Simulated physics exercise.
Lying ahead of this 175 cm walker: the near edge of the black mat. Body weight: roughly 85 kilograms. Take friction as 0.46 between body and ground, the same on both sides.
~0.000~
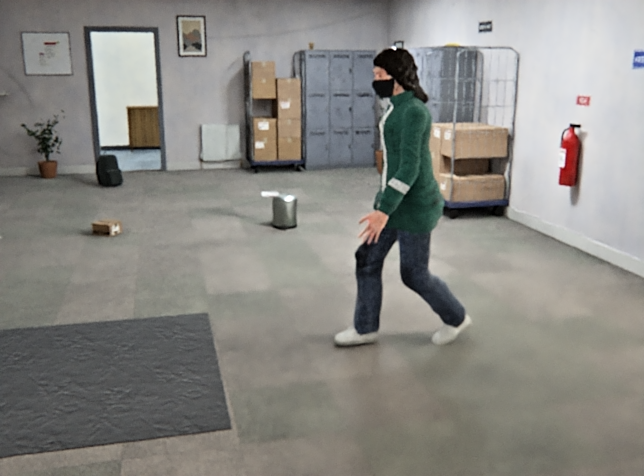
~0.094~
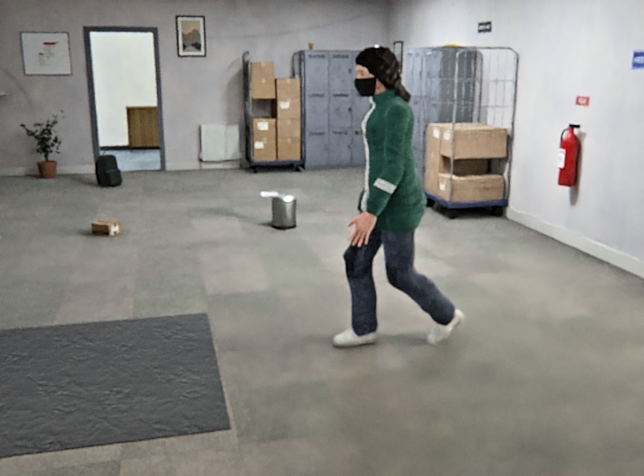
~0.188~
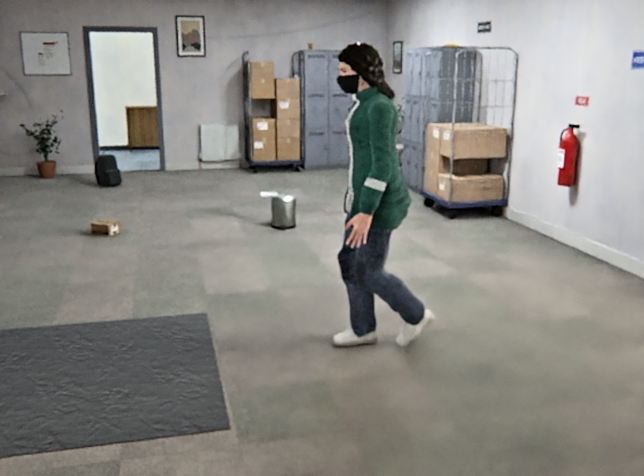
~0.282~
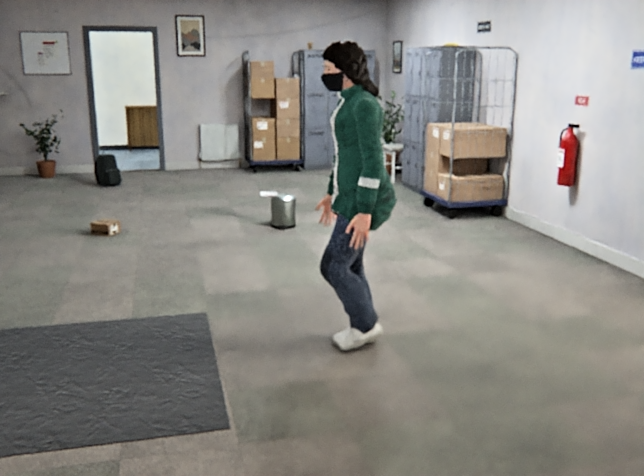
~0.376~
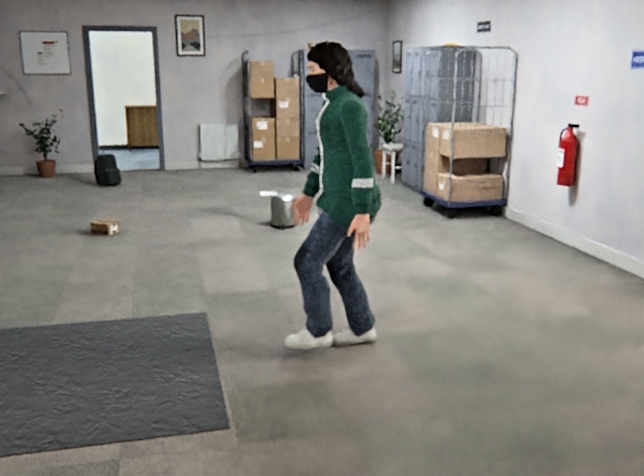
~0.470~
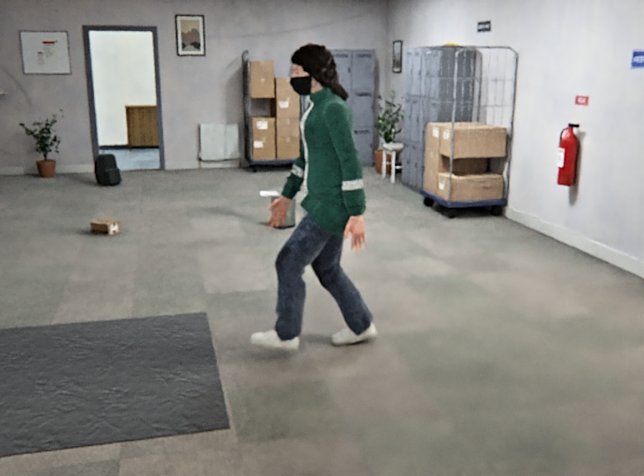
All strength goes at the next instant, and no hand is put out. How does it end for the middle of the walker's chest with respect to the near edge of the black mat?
Beyond it.
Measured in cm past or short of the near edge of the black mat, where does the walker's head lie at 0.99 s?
It is roughly 10 cm beyond the mark.
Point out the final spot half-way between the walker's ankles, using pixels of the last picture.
The midpoint ends up close to (311, 360).
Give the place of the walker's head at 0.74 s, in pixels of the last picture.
The head is close to (269, 141).
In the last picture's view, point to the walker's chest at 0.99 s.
Pixel in the last view at that time: About (243, 262).
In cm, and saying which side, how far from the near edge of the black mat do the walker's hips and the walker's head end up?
Walker's hips short by 10 cm, walker's head past by 50 cm.
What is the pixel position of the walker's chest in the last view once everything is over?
About (171, 373).
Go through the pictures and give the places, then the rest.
In the first picture, walker's chest (407, 137), walker's head (400, 85), walker's hips (409, 201), near edge of the black mat (219, 384).
In the second picture, walker's chest (390, 136), walker's head (382, 83), walker's hips (392, 200); hips 10 cm further on.
In the third picture, walker's chest (374, 134), walker's head (365, 81), walker's hips (376, 198); hips 18 cm further on.
In the fourth picture, walker's chest (359, 132), walker's head (350, 79), walker's hips (362, 197); hips 26 cm further on.
In the fifth picture, walker's chest (344, 133), walker's head (335, 80), walker's hips (348, 198); hips 34 cm further on.
In the sixth picture, walker's chest (329, 136), walker's head (319, 82), walker's hips (334, 201), near edge of the black mat (217, 384); hips 43 cm further on. Speed about 0.9 m/s.
After 0.74 s the walker's chest is 39 cm short of the near edge of the black mat, near (282, 192) in the last picture's view; the walker's head 32 cm short of the near edge of the black mat.
After 0.99 s the walker's chest is 15 cm short of the near edge of the black mat, near (243, 262) in the last picture's view.
After 1.29 s the walker's chest is 18 cm past the near edge of the black mat, near (183, 342) in the last picture's view; the walker's head 40 cm past the near edge of the black mat.
At rest, 3.3 s, walker's hips stop short of the near edge of the black mat; walker's head crosses the near edge of the black mat; walker's chest crosses the near edge of the black mat.
